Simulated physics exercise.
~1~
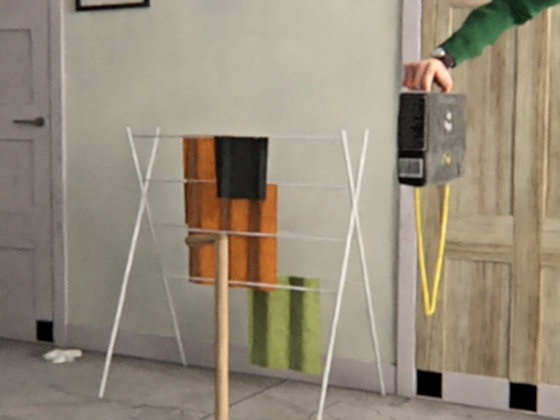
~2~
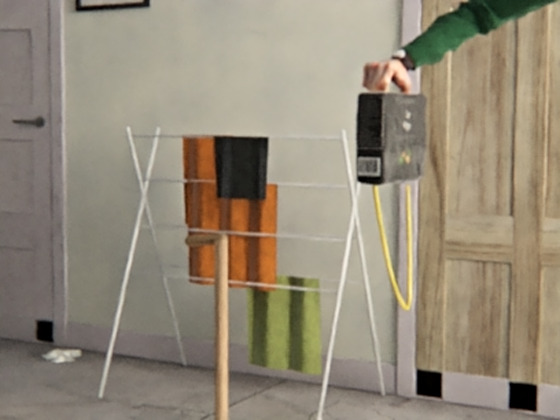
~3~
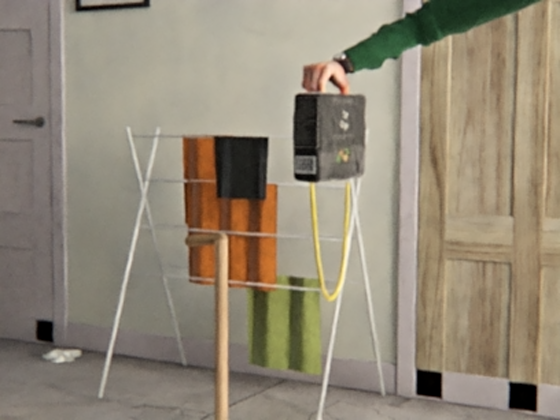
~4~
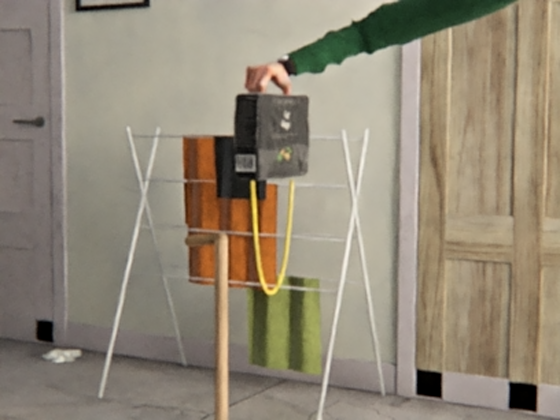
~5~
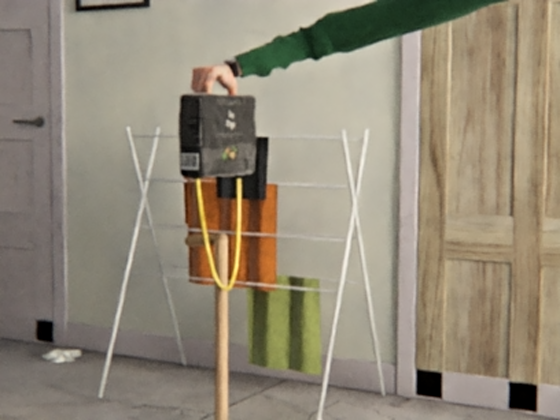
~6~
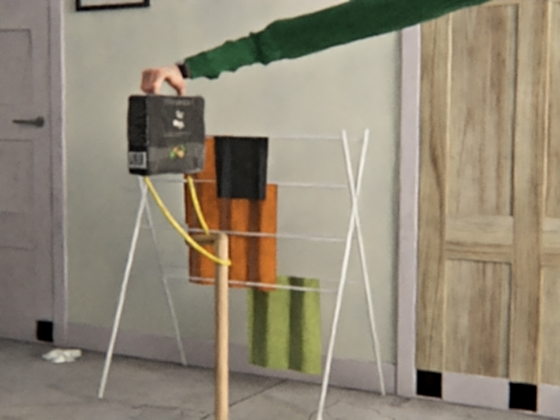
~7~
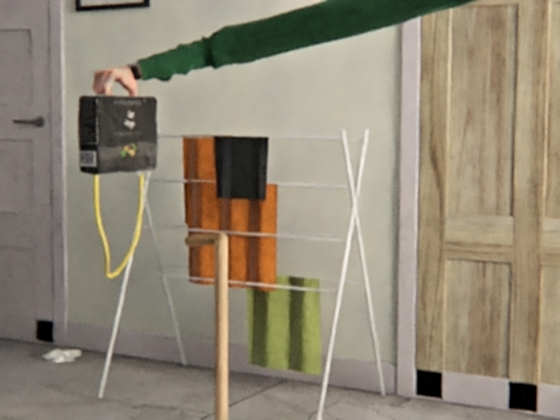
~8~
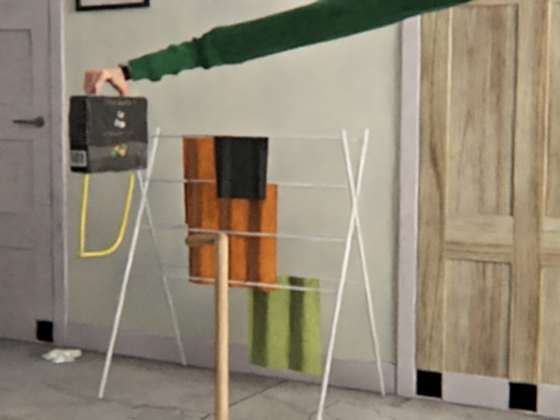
In a hallway, a hand carries a black bag left past a wooden post, clearing it.
